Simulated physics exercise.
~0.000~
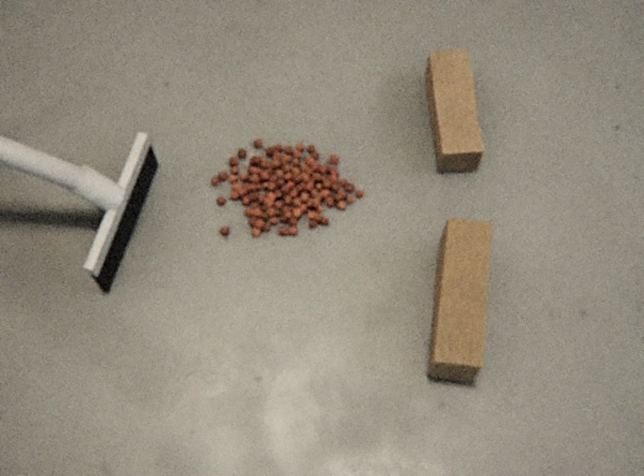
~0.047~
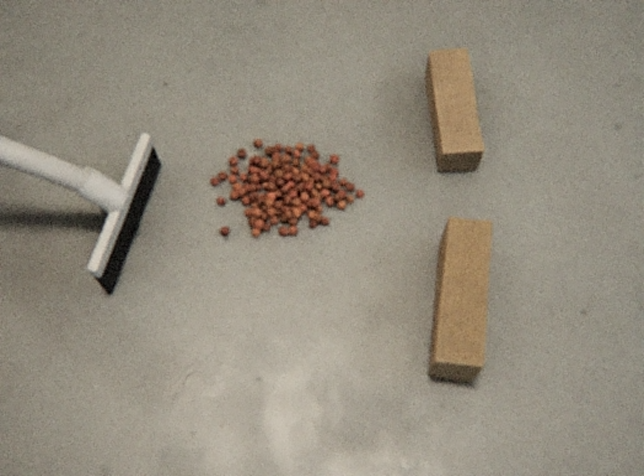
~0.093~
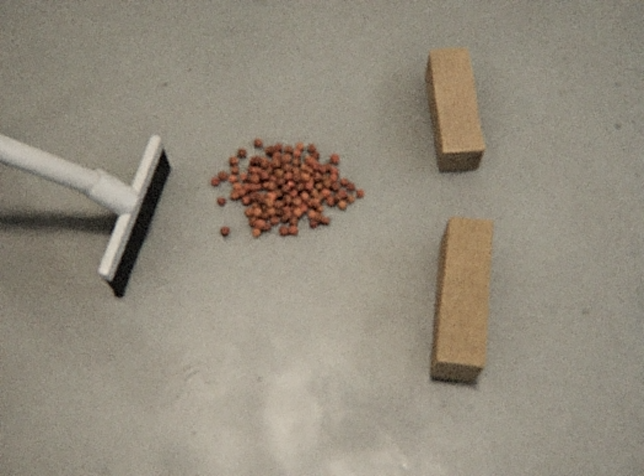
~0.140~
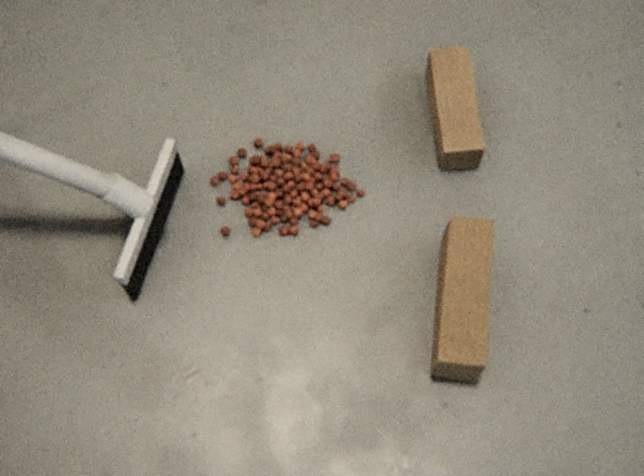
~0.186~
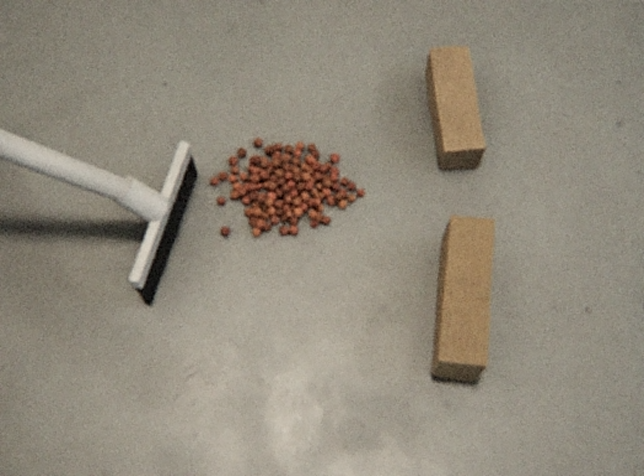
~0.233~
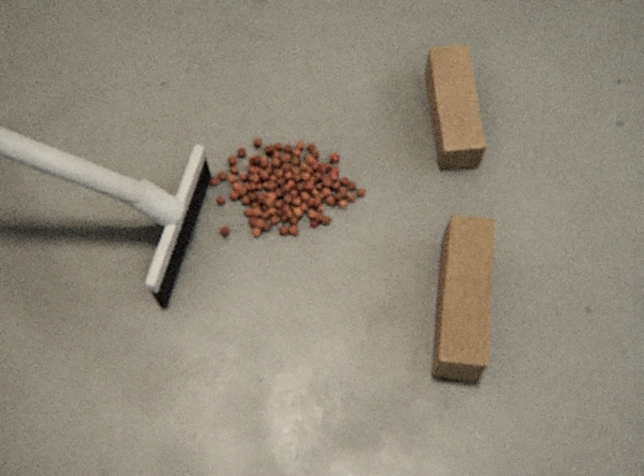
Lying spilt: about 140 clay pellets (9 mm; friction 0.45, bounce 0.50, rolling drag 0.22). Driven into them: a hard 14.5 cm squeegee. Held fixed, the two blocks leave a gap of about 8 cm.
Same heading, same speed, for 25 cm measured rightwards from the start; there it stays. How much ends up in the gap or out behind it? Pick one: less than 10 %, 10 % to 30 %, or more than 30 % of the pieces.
I would say less than 10 % of the pieces.
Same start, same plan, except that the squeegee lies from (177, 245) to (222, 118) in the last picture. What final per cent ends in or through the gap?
0 per cent ends in or through the gap.
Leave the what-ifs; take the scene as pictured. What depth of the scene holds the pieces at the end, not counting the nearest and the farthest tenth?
Close to 12 cm from front to back.
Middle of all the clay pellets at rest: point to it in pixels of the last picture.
Look at about (347, 182), that's the middle.
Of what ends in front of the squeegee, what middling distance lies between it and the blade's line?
Roughly 2 centimetres.
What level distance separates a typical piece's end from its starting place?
Level distance: Near 4 cm.
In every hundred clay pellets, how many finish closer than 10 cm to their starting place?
I'd put it at close to 65 percent.
Then, at 0.54 s, squeegee 16 cm from its start, spill 11 cm wide; held up before the blocks 100 %.
Then, at 0.85 s, squeegee 25 cm from its start, spill 13 cm wide; held up before the blocks 100 %.
Then, at 1.12 s, squeegee 26 cm from its start, spill 14 cm wide; held up before the blocks 100 %.
In the end, at 1.3 s, in or through the gap 0 %, round the near block 0 %, round the far block 0 %, held up before the blocks 100 %.
